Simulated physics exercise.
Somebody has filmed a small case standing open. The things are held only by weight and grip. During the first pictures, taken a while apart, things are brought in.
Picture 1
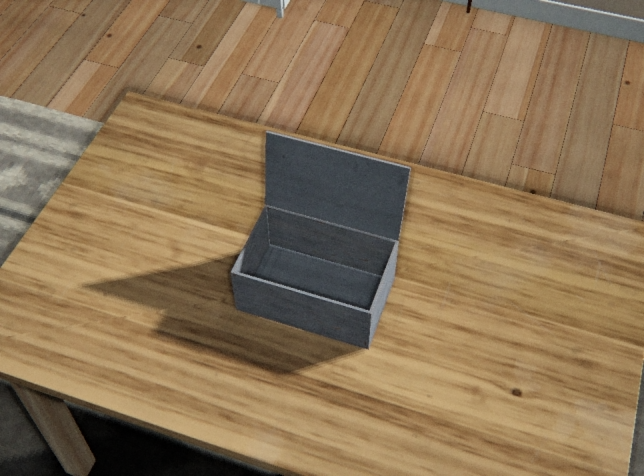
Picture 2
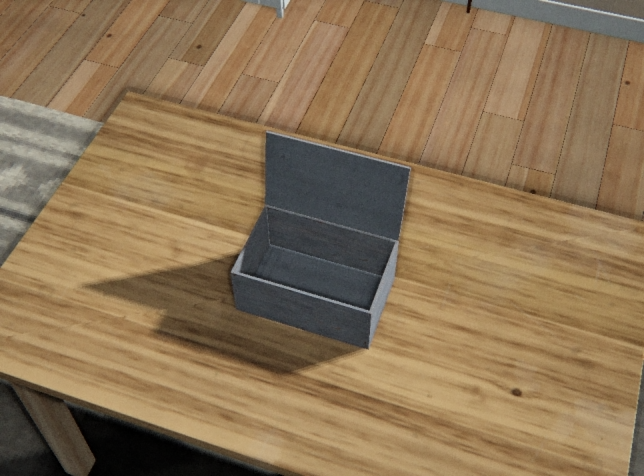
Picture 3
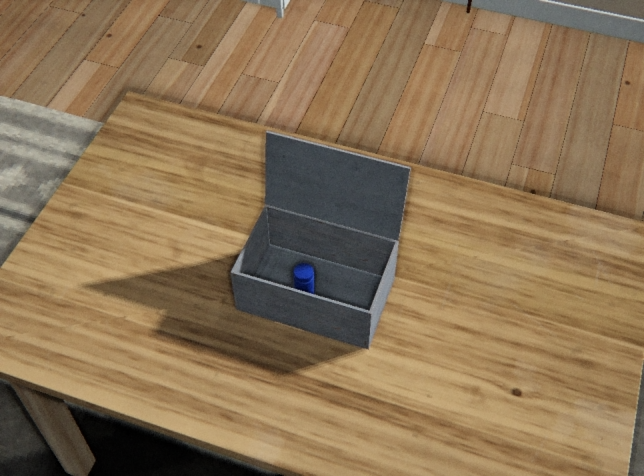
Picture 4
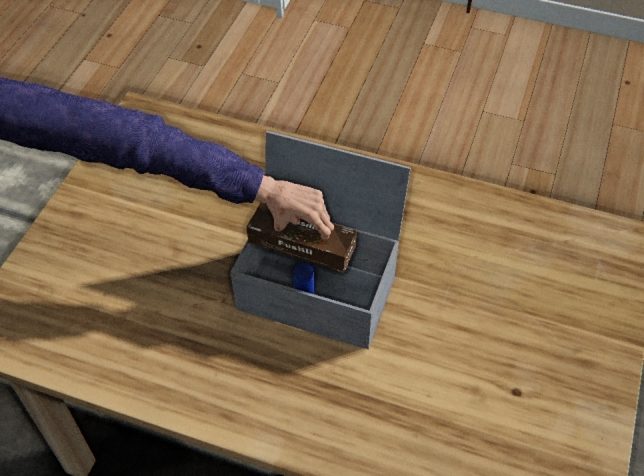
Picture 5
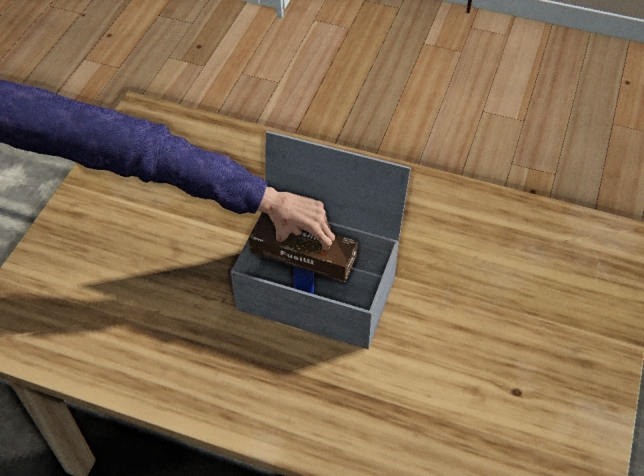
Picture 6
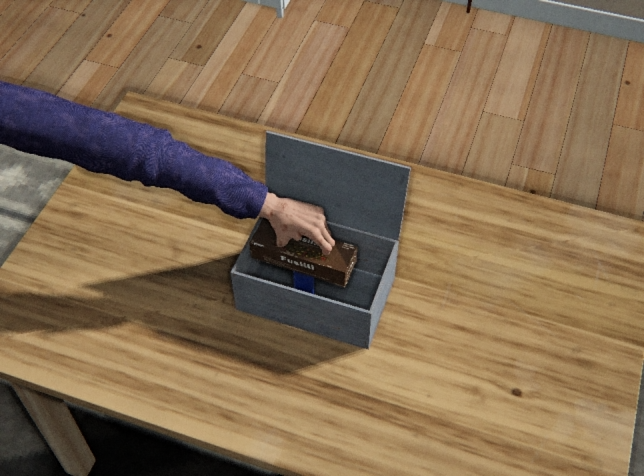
On a wooden table, a blue shaker appears inside an open grey case, then a hand lowers a brown carton into it.
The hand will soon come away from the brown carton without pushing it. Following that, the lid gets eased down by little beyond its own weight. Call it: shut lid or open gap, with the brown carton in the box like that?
Shut lid.
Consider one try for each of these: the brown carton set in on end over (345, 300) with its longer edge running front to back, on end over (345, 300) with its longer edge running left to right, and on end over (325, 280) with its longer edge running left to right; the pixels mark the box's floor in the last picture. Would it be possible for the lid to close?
Well, the first try leaves the lid standing open, the second leaves it standing open, and the third leaves it standing open.
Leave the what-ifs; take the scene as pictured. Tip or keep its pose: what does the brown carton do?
The brown carton ends up leaning.
Then, 0.40 s past the last view, brown carton on its side near (311, 265).
Then, 1.40 s past the last view, lid 72° above the rim; brown carton on its side near (312, 263).
Then, 1.80 s past the last view, lid 46° above the rim; brown carton on its side near (312, 263).
Then, 2.20 s past the last view, lid 14° above the rim; brown carton on its side near (312, 263).
Finally, lid shut; down or leaning hard in the box, brown carton; blue shaker still in place. Final places as the last picture's camera would see them, brown carton near (312, 263).
